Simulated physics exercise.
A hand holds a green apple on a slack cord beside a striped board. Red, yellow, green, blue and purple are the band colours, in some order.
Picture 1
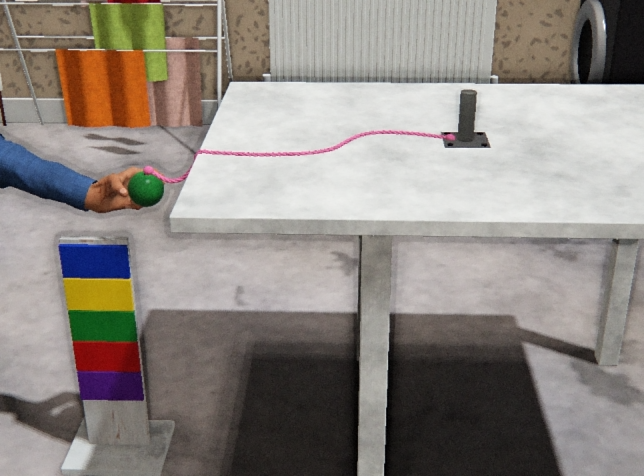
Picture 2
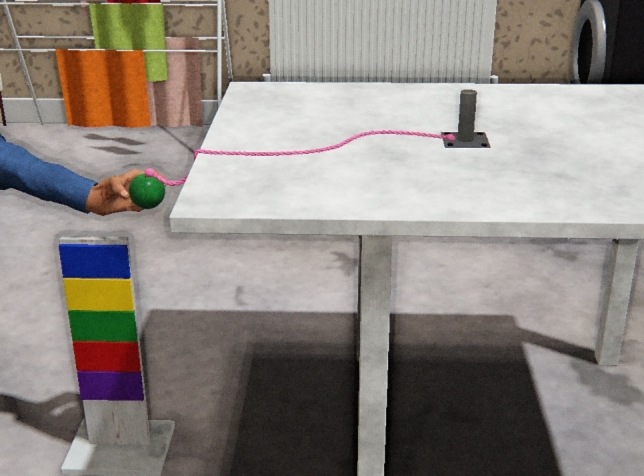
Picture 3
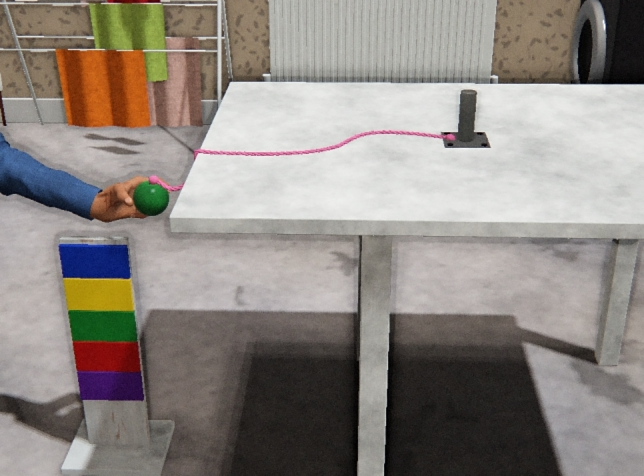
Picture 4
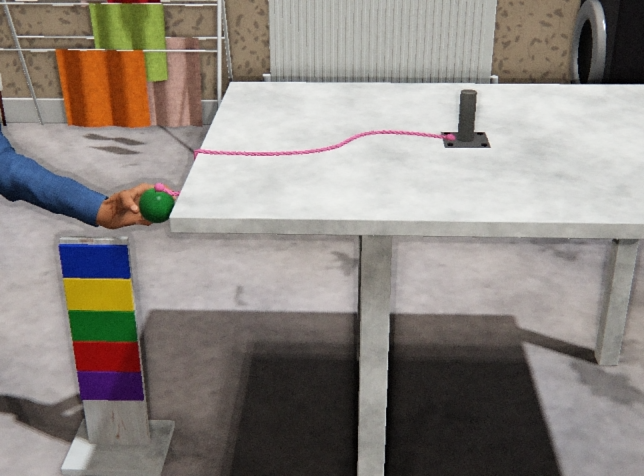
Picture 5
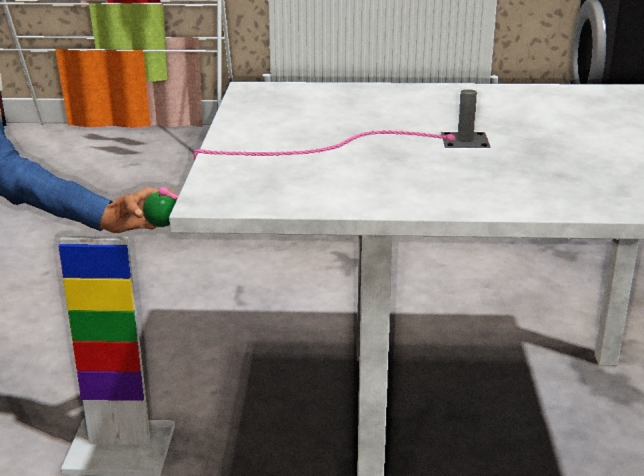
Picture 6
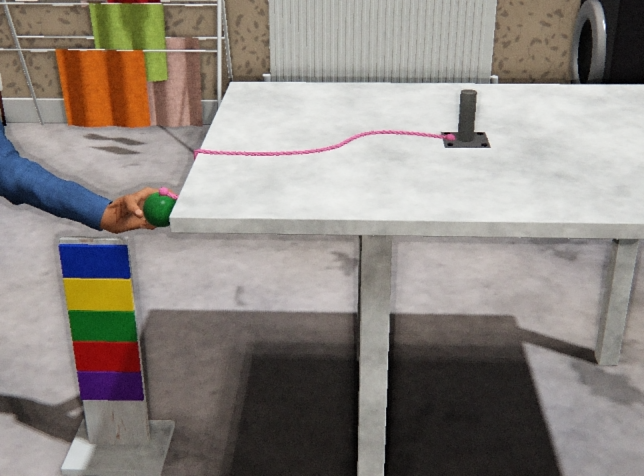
A hand holding a green ball on a slack pink cord moves slightly down and right beside a white table, then stays still.
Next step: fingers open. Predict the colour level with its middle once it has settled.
I would say blue.
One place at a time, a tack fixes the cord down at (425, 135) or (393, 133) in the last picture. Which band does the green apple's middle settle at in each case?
Blue, then blue.
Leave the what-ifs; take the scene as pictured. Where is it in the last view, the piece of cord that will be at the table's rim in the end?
It's the piece you see at (225, 153).
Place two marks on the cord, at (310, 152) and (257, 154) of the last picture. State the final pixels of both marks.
The first moves to (285, 145), the second to (233, 146).
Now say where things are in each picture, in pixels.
Green apple (146, 188); blue (94, 263); yellow (98, 295); green (102, 327); red (106, 358); purple (110, 387), in the first picture.
Green apple (147, 191); cord through (424, 135) (364, 135) (322, 150) (257, 154) (197, 161), in the second picture.
Green apple (151, 198), in the third picture.
Green apple (157, 205); cord through (424, 135) (364, 135) (322, 150) (257, 154) (197, 161), in the fourth picture.
Green apple (161, 209), in the fifth picture.
Green apple (161, 209); cord through (424, 135) (364, 135) (322, 150) (257, 154) (197, 161), in the sixth picture.
Soon after, apple near (196, 251); level with blue.
After that, apple near (198, 257); level with blue.
In the end, apple near (208, 260); level with blue. At blue.
